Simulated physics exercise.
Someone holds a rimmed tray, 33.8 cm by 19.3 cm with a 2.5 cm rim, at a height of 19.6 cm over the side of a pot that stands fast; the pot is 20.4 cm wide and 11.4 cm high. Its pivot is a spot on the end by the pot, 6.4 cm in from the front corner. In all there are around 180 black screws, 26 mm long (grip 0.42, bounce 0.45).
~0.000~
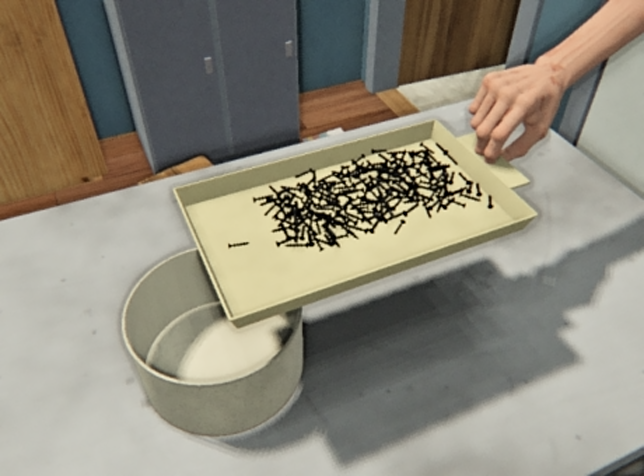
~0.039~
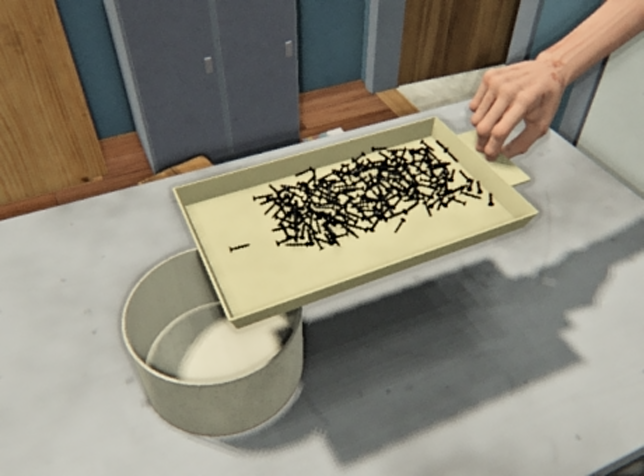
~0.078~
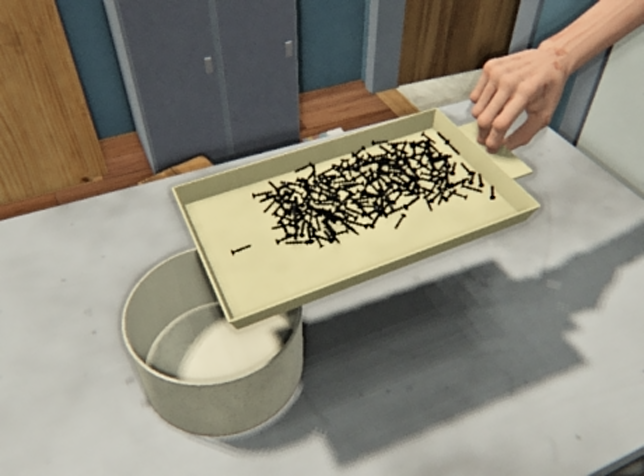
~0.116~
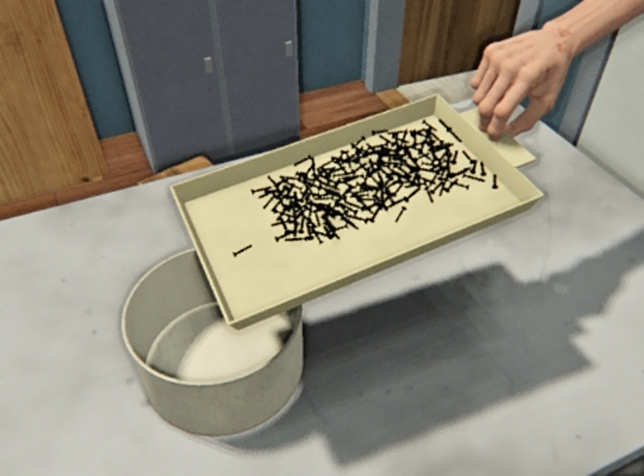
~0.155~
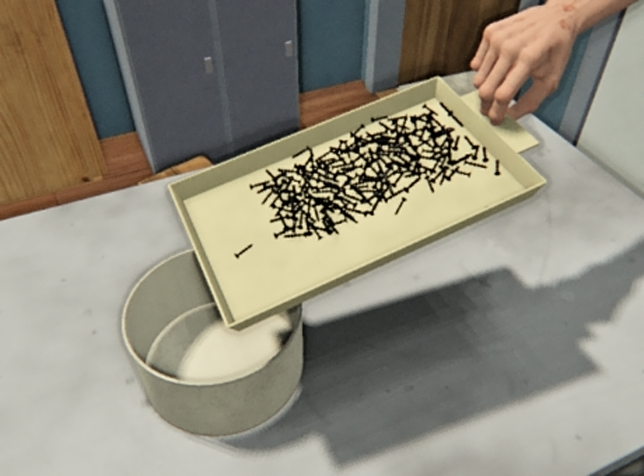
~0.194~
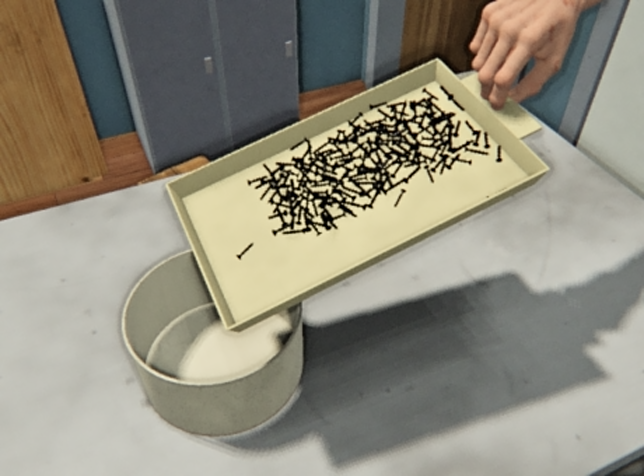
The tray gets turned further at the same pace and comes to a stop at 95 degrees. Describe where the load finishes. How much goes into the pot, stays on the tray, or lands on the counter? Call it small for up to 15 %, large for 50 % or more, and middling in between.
Pot - middling, tray - small, counter - large.
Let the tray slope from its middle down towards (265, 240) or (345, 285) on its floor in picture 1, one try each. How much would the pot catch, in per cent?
Around 65 % for the first direction, around 20 % for the second.
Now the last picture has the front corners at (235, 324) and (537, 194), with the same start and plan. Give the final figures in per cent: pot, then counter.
Final per cent - pot 20, counter 80.
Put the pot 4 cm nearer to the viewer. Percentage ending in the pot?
I'd say some 70 per cent would end up there.
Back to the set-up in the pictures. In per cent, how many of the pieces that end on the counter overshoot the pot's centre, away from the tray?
100 %.
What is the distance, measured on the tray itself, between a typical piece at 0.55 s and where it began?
About 9 cm.
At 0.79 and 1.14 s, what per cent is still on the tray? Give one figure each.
About 40, 0.
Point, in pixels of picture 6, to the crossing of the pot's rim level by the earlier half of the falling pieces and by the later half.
I'd mark about (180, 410) for the first half and about (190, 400) for the second.
After 0.55 s, tilt 54 degrees; the tray holds 100 %, the pot 0 %.
After 0.79 s, tilt 80 degrees; the tray holds 40 %, the pot 5 %.
After 1.14 s, tilt 95 degrees; the tray holds 0 %, the pot 25 %.
At rest (2.1 s), pot 25 %, tray 0 %, counter 75 %.
